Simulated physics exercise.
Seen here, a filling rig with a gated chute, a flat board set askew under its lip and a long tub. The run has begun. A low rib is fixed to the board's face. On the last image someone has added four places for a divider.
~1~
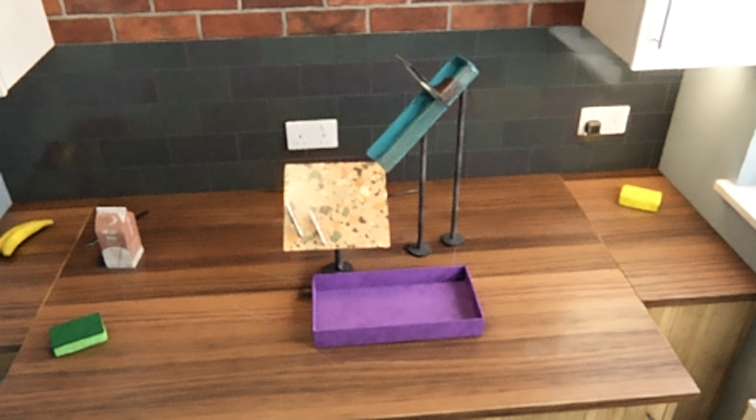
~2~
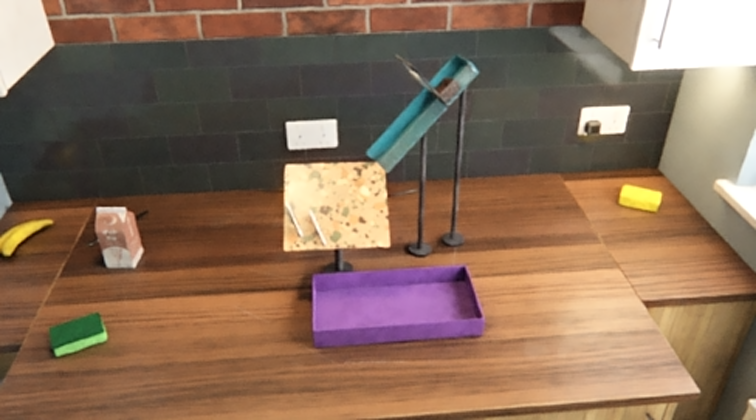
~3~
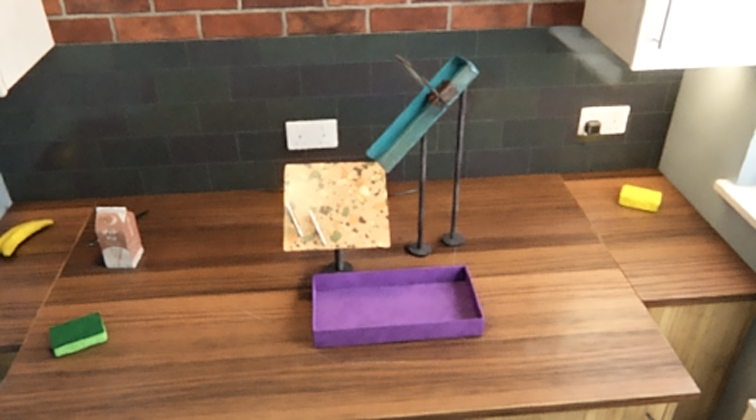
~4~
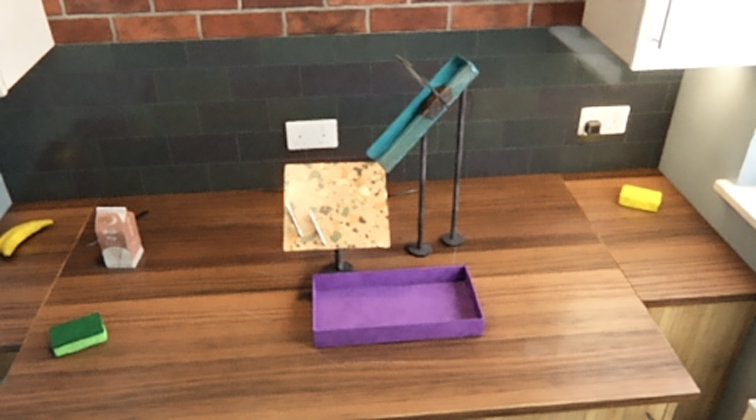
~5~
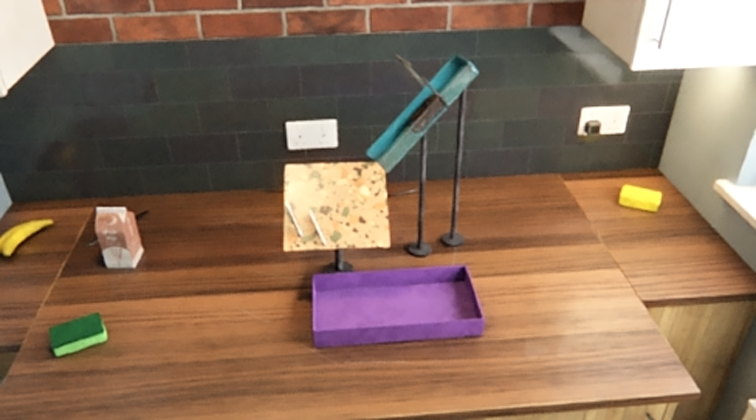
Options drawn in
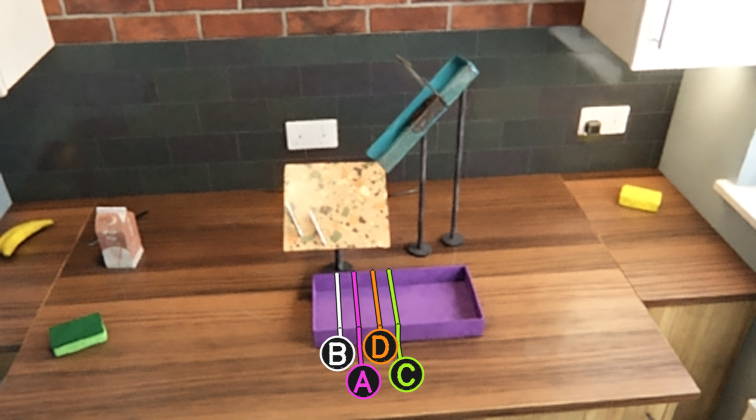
Small dark load sliding partway down a sloping teal chute above a tilted speckled board and an empty purple tub.
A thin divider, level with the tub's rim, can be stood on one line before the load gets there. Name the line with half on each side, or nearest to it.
Use line B.
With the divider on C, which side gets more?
Left.
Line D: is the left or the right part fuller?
The left side.
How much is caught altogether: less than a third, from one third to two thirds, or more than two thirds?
More than two thirds.
On the marked copy, line A crosses the front rim at (358, 327); line B crosses the front rim at (340, 329); line C crosses the front rim at (397, 325); line D crosses the front rim at (379, 326).
If A is chosen, of what is caught, all but a few on the left of the divider, a small share on the right.
If B is chosen, of what is caught, close to half on the left of the divider, close to half on the right.
If C is chosen, of what is caught, the whole lot on the left of the divider, none at all on the right.
If D is chosen, of what is caught, all but a few on the left of the divider, only a few on the right.
